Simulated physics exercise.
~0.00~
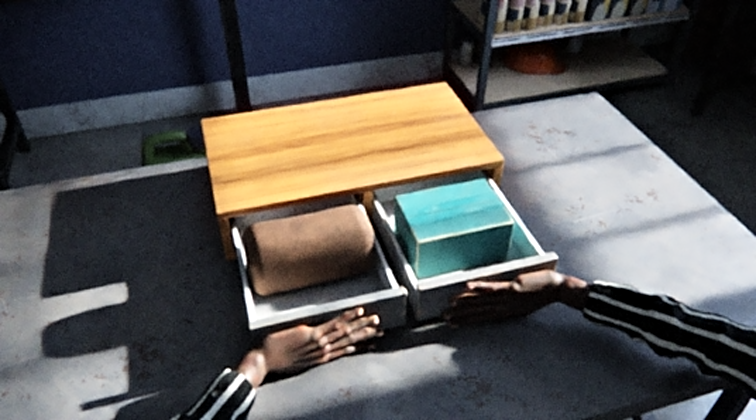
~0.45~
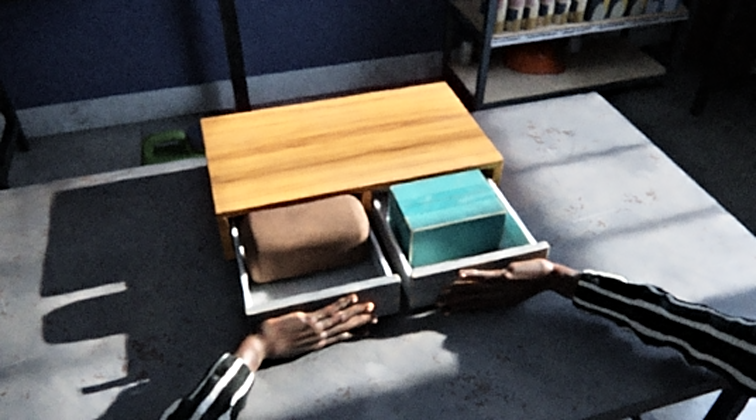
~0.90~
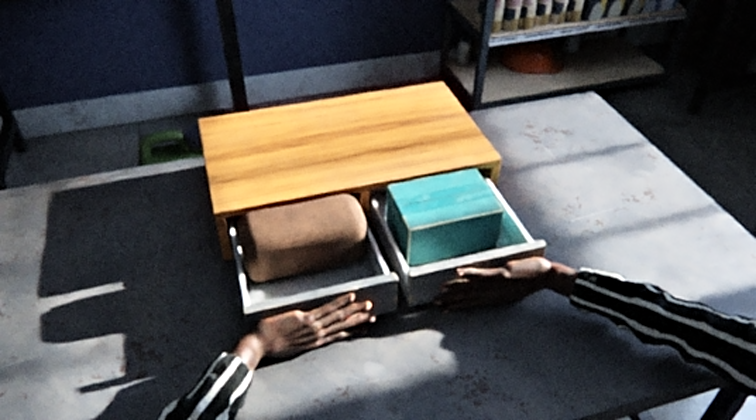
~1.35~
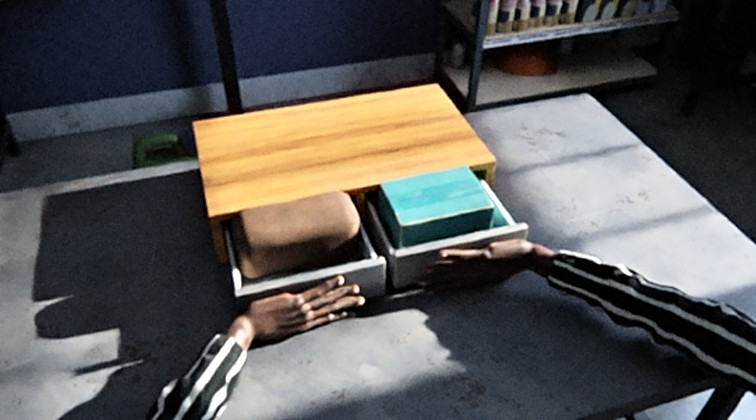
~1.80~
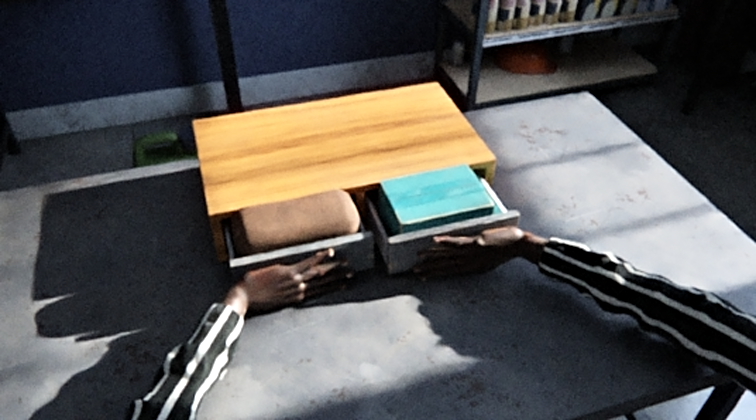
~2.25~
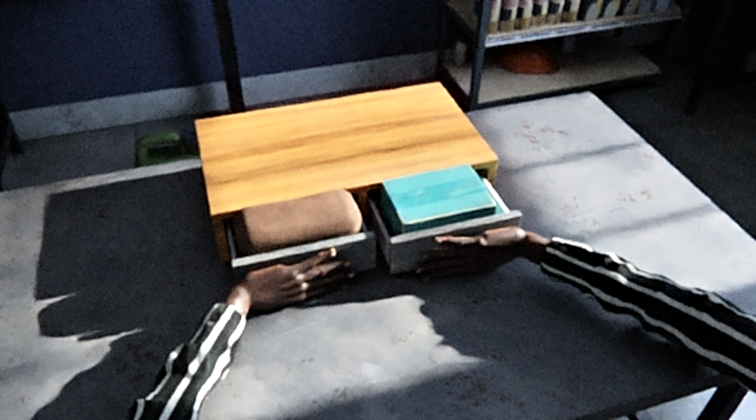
The clip shows a small wooden chest on a grey table, its left drawer holding a brown loaf-shaped object and its right a turquoise box, as two hands in striped sleeves push both drawers partway inward, then stop with both still ajar.
